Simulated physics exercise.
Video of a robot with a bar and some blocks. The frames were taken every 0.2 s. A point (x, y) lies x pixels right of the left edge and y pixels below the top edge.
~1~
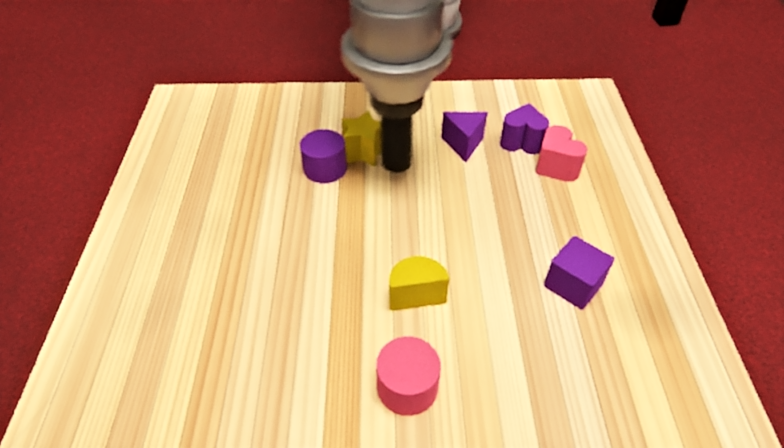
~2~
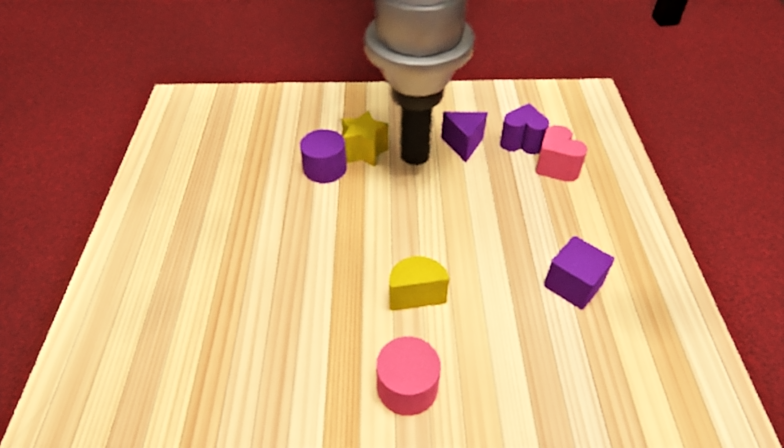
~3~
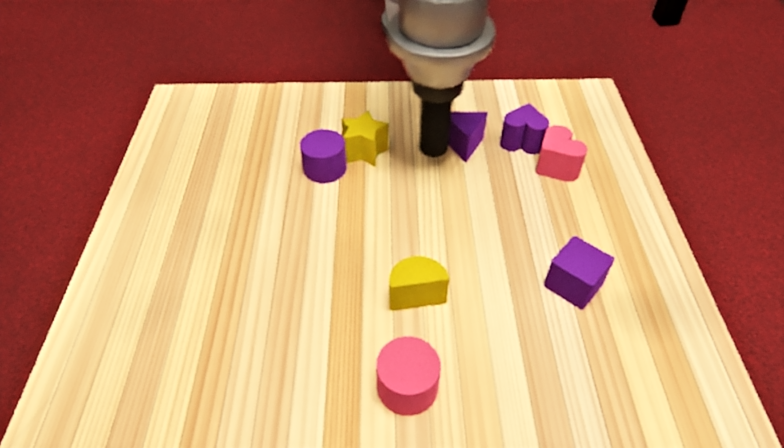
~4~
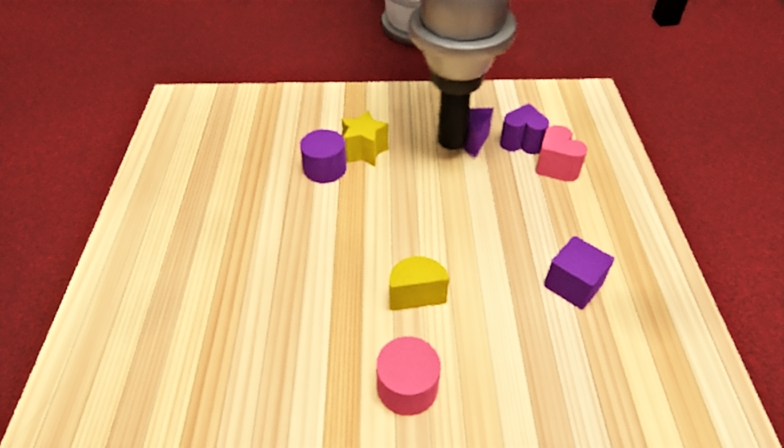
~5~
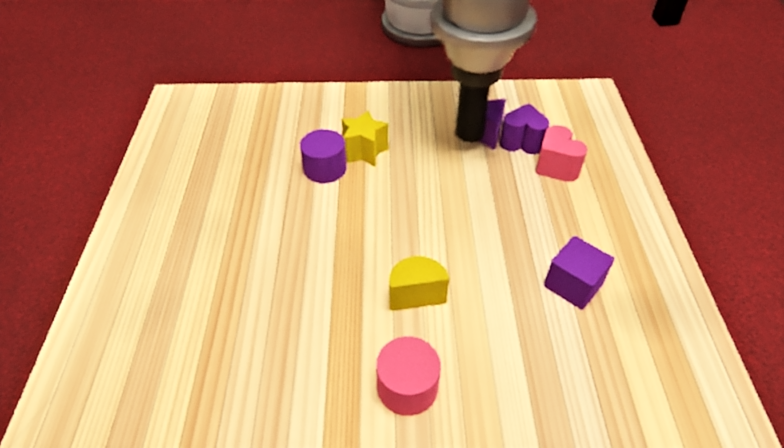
The footage shows a robot arm with a dark bar moving right across a wooden board of purple, yellow and pink blocks, reaching the purple three-sided block and pushing it right, close to the purple heart-shaped block.
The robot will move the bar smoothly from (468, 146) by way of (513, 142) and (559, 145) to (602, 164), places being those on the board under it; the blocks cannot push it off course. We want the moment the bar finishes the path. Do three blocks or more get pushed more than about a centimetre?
Yes, that is what happens.
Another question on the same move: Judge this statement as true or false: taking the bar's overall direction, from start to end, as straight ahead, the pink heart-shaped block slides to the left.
That claim is false.
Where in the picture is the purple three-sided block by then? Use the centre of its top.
My estimate: (507, 96).
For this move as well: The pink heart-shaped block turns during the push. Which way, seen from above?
If we look at it from overhead, the pink heart-shaped block pivots clockwise.
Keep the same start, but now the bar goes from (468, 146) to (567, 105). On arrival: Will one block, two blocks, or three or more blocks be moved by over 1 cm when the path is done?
The result: Two blocks.
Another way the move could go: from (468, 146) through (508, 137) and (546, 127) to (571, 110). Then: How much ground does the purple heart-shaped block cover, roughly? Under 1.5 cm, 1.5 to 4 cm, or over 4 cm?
The largest band: Over 4 cm.
On the path given first. One third of the way, bar (516, 130); purple three-sided block (506, 96), turned 25° anticlockwise; purple heart-shaped block (550, 111), turned 40° clockwise; pink heart-shaped block (567, 142).
Two thirds of the way, bar (563, 133); purple three-sided block (507, 96), turned 35° anticlockwise; purple heart-shaped block (586, 108), turned 40° clockwise; pink heart-shaped block (571, 145), turned 25° clockwise.
At the end, bar (607, 152); purple three-sided block (507, 96), turned 35° anticlockwise; purple heart-shaped block (592, 109), turned 15° clockwise; pink heart-shaped block (583, 153), turned 80° clockwise.
